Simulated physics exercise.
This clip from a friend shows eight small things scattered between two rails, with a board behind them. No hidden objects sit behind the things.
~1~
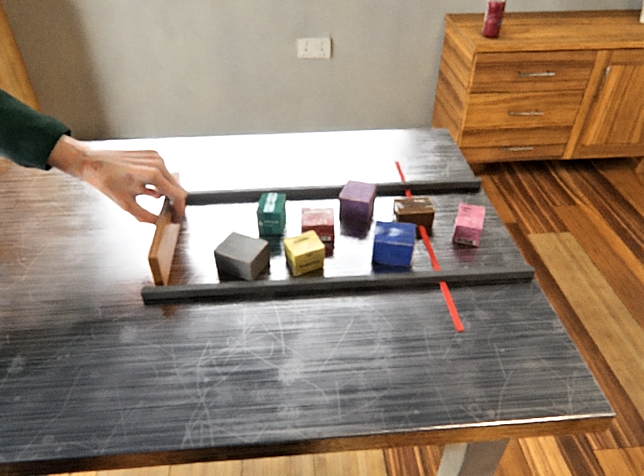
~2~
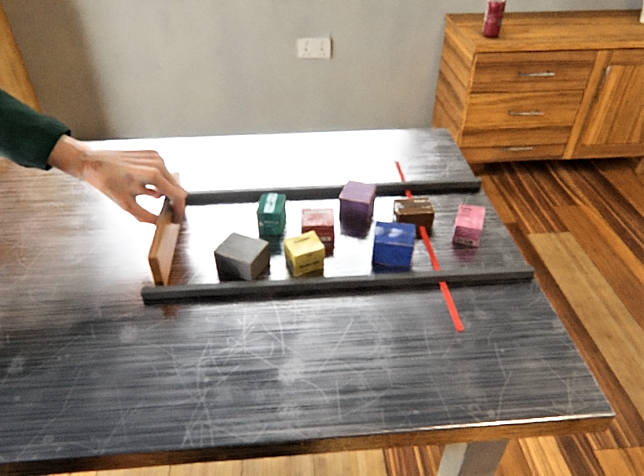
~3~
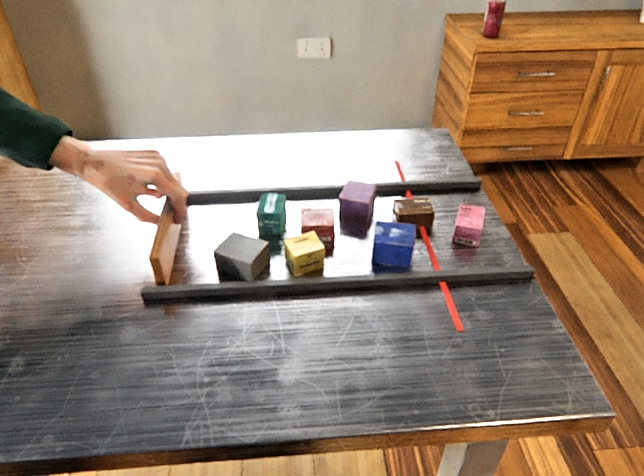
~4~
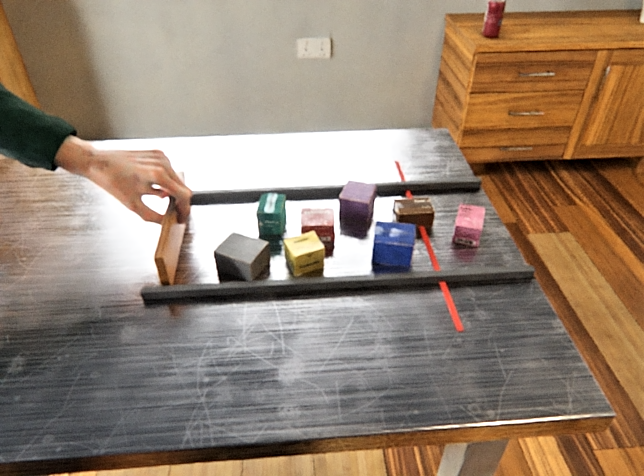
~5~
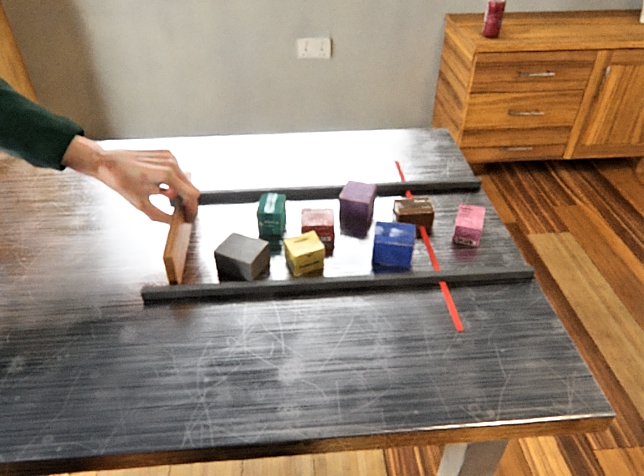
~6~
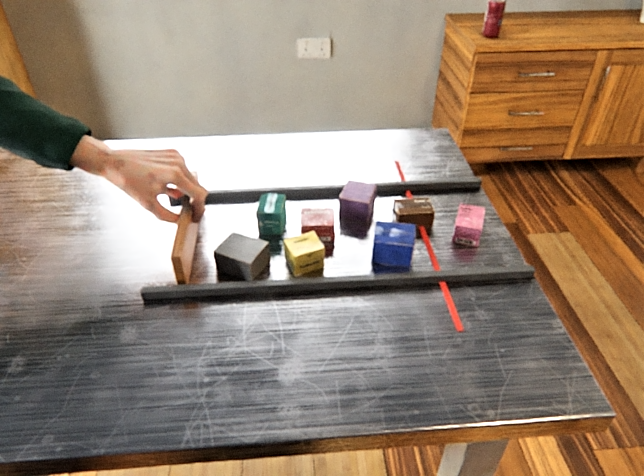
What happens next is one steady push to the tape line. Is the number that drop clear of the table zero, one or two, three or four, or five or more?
It is one or two.
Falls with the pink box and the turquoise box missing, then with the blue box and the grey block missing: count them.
Taking the two tries in turn, it comes to 1 and 0.
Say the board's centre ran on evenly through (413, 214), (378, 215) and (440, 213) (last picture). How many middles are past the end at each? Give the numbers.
Going through the three positions, you'd get 1, 0 and 3.
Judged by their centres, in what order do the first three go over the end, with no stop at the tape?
The order is the pink box, the blue box, the brown box.
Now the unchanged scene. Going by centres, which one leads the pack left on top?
Answer: The brown box.
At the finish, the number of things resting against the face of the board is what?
At rest, 3 are in contact.
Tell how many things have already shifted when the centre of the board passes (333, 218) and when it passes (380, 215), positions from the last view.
The count is 6 at the first point and 8 at the second.
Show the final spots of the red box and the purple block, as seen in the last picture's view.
They finish at roughly (463, 218) and (432, 191) respectively.
Soon after, none off yet; pink box at rest near (469, 225); brown box at rest near (413, 213); blue box at rest near (394, 244).
At rest, the number that fall off is one or two; fallen, blue box and pink box.
